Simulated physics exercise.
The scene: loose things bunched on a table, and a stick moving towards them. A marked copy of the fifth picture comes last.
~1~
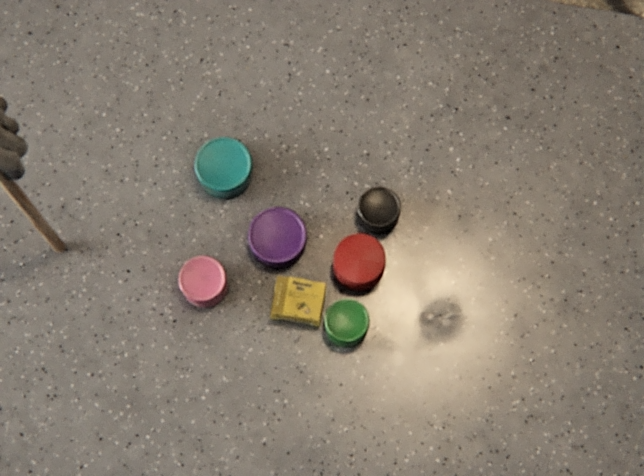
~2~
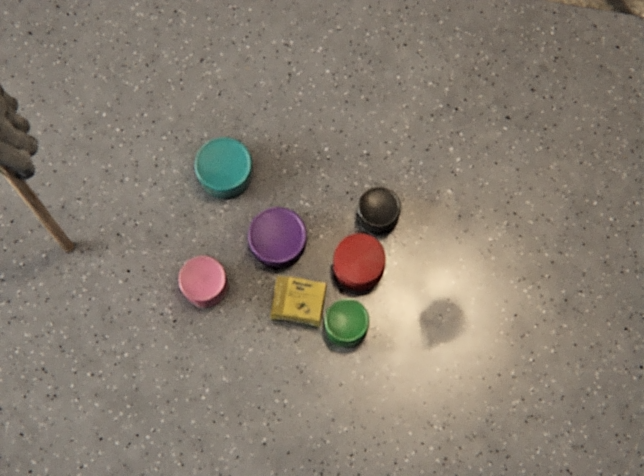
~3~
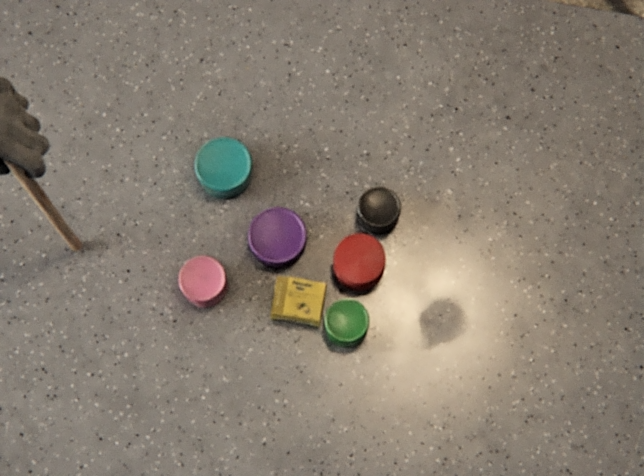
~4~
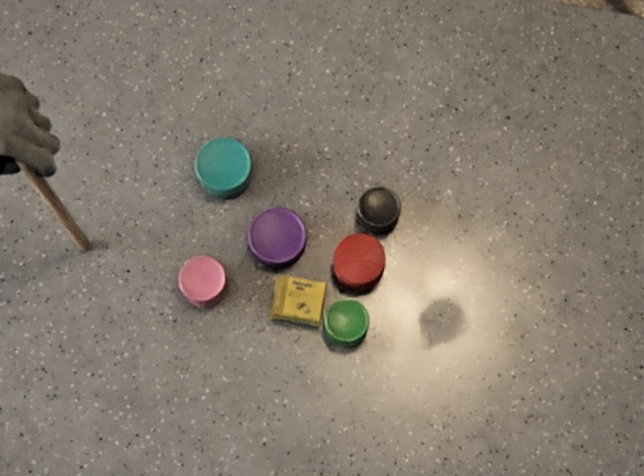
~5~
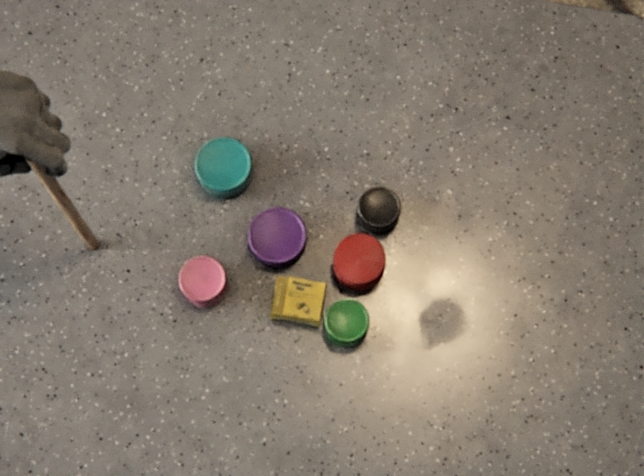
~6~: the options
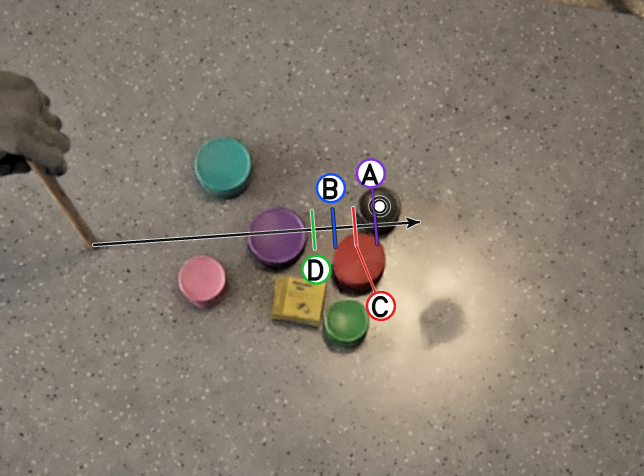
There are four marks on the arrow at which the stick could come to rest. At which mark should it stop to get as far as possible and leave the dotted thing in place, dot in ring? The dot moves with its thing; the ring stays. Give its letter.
No farther than C.
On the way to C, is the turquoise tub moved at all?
By then, no.
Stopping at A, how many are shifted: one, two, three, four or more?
In all, three.
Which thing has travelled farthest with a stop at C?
It is the purple tub.
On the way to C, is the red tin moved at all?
Yes.
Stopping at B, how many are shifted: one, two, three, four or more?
It has moved two.
On the marked copy, A at (375, 225); B at (334, 228); C at (355, 227); D at (313, 230); the arrow from (94, 245) to (419, 222); the white dot at (379, 206).
With C. Early on, foot of the stick (188, 239).
Further on, foot of the stick (282, 232); purple tub (313, 244); red tin (363, 265).
At the end, foot of the stick (355, 227); purple tub (347, 258); red tin (393, 287); the dot is still in its ring.
As for the rest, A shifts the dotted thing to (395, 204); B keeps the dot in but is short; D keeps the dot in but is short.
